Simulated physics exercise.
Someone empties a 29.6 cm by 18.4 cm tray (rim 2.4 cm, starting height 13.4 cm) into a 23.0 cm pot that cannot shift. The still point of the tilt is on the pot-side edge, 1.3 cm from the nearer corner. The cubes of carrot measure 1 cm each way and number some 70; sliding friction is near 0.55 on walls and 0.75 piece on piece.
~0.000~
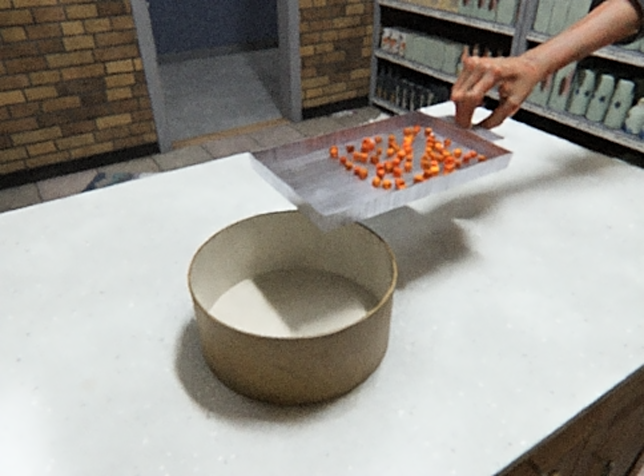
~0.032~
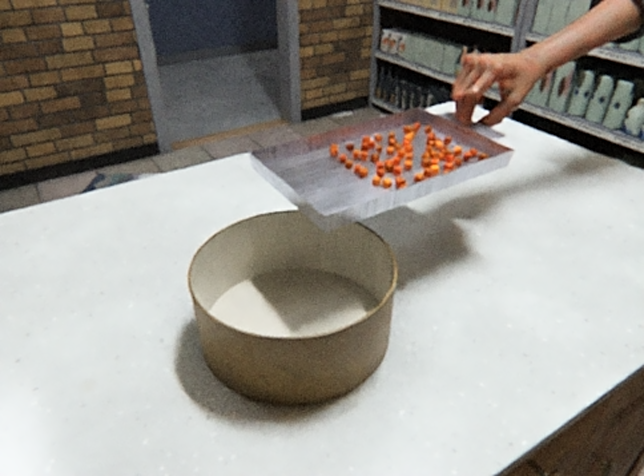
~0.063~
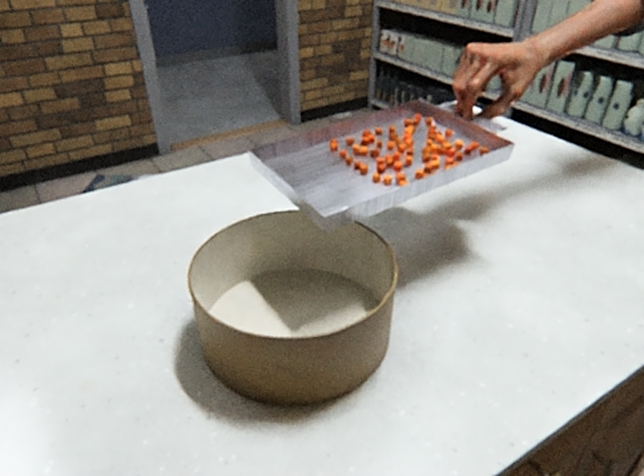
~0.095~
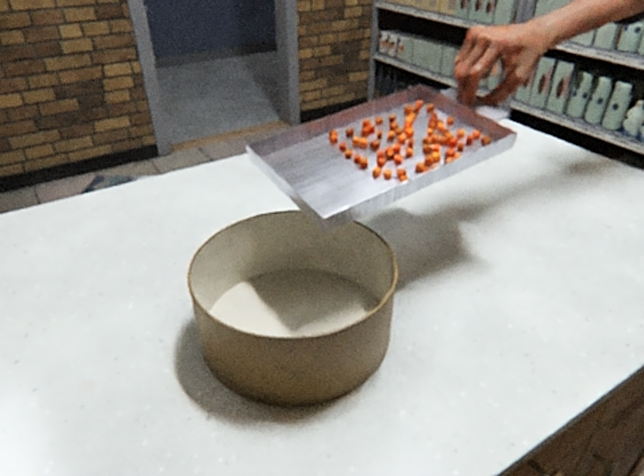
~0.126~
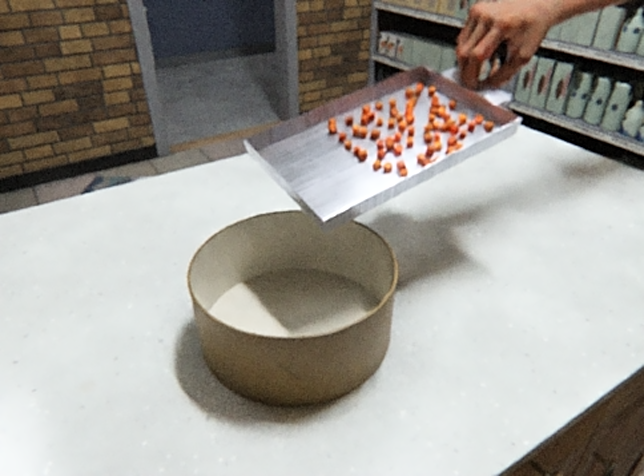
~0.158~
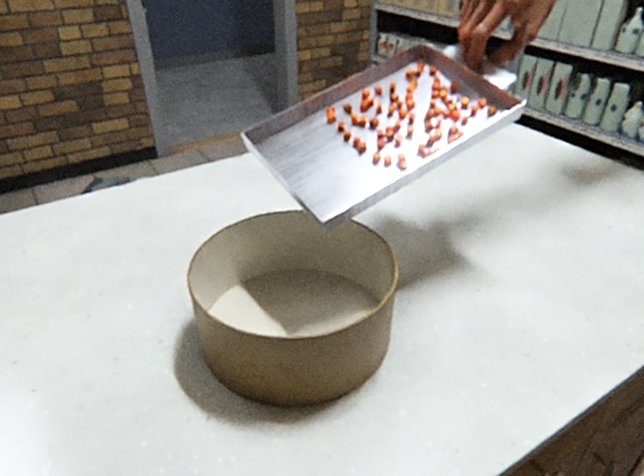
On a white counter, a hand tilts a tray of orange cubes above a round pot.
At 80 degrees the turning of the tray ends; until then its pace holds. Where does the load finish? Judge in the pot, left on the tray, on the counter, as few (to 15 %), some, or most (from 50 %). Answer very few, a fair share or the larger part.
Pot: The larger part, tray: Very few, counter: A fair share.
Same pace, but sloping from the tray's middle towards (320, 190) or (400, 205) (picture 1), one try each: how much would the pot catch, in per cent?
About 70 and 25 per cent.
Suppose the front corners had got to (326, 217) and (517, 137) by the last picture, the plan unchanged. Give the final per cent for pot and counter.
Pot 45, counter 30.
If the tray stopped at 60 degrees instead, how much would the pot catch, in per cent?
It would be near 60 per cent.
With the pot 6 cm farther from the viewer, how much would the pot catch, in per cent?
It would be near 30 per cent.
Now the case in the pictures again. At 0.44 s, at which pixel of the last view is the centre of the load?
Near (389, 80).
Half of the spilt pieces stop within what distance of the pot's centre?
Roughly 30 cm.
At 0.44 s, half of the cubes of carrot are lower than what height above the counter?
About 30 cm.
After 0.33 s, tilt 53 degrees; the tray holds 100 %, the pot 0 %.
Then, at 0.44 s, tilt 73 degrees; the tray holds 100 %, the pot 0 %.
After 0.68 s, tilt 80 degrees; the tray holds 5 %, the pot 65 %.
By 1.8 s all is still; pot 65 %, tray 0 %, counter 30 %.
